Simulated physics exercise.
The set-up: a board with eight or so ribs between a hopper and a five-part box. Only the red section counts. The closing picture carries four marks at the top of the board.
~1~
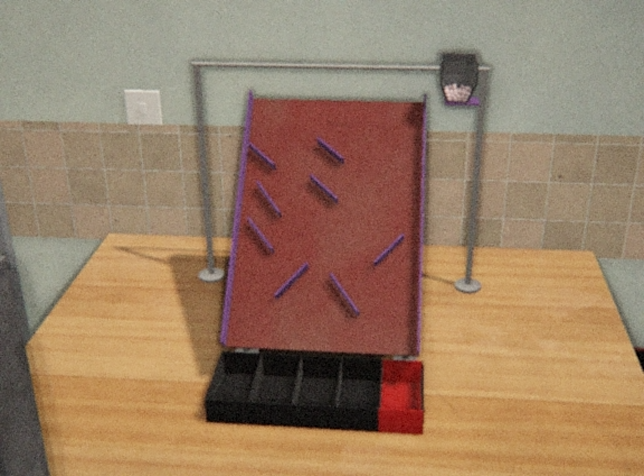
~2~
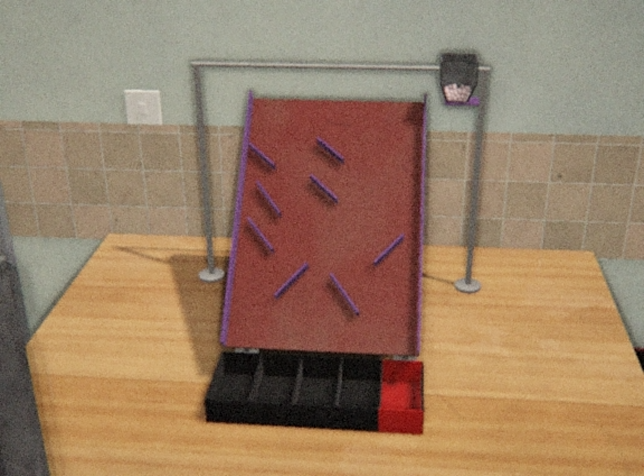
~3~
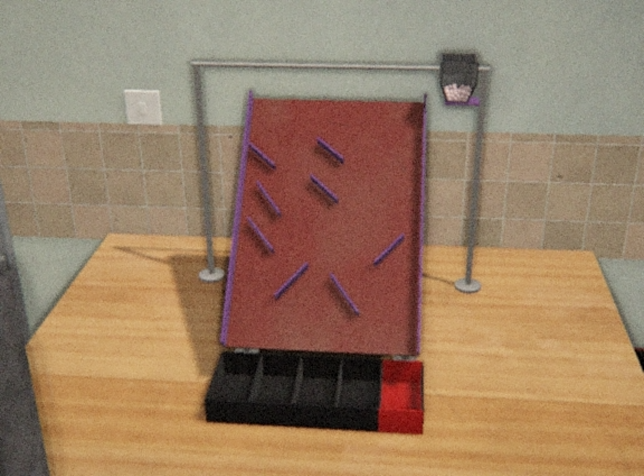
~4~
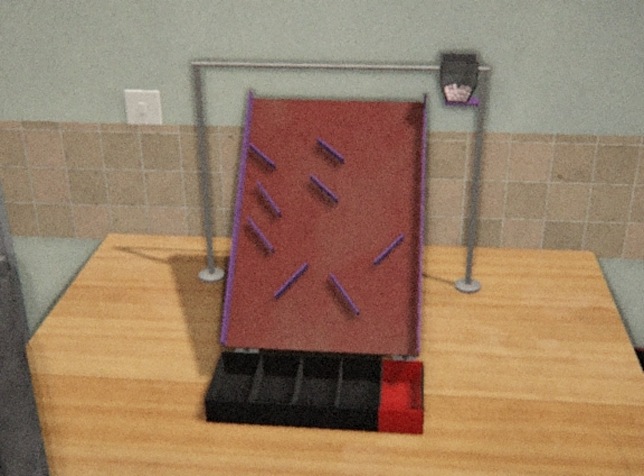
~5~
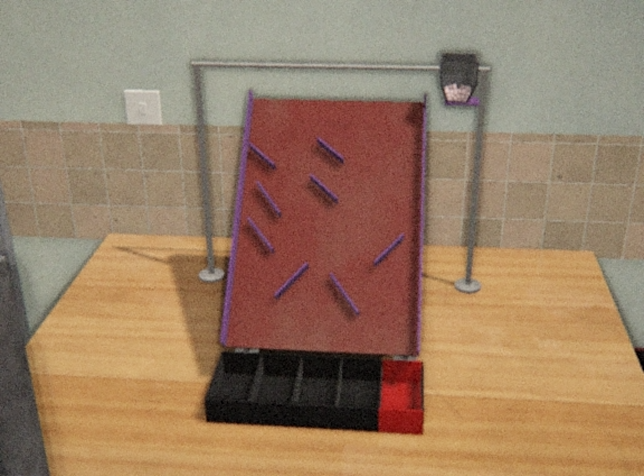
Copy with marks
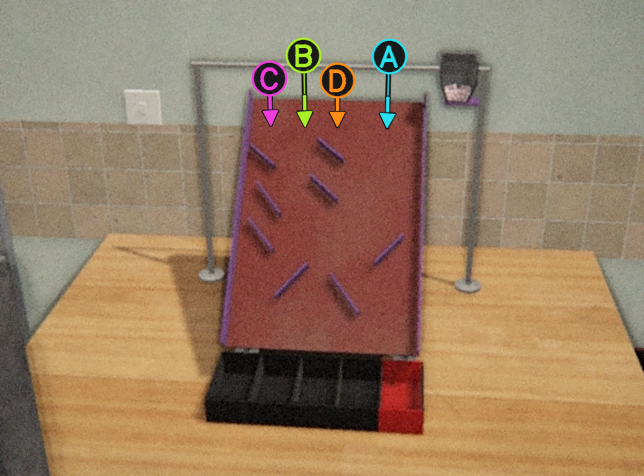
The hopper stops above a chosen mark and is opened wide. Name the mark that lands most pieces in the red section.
Best: A.
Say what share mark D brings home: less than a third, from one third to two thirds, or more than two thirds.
It is from one third to two thirds.
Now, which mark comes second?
D.
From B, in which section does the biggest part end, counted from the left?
The first.
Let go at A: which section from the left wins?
It is the fifth one.
On the marked copy, mark A meets the board at (387, 122); mark B meets the board at (304, 120); mark C meets the board at (270, 120); mark D meets the board at (337, 121).
For mark A, the larger part in the red section, about a tenth in other sections, about a tenth outside the box.
For mark B, about a tenth in the red section, the larger part in other sections, about a tenth outside the box.
For mark C, about a tenth in the red section, roughly two thirds in other sections, roughly a quarter outside the box.
For mark D, roughly half in the red section, roughly a third in other sections, about a tenth outside the box.
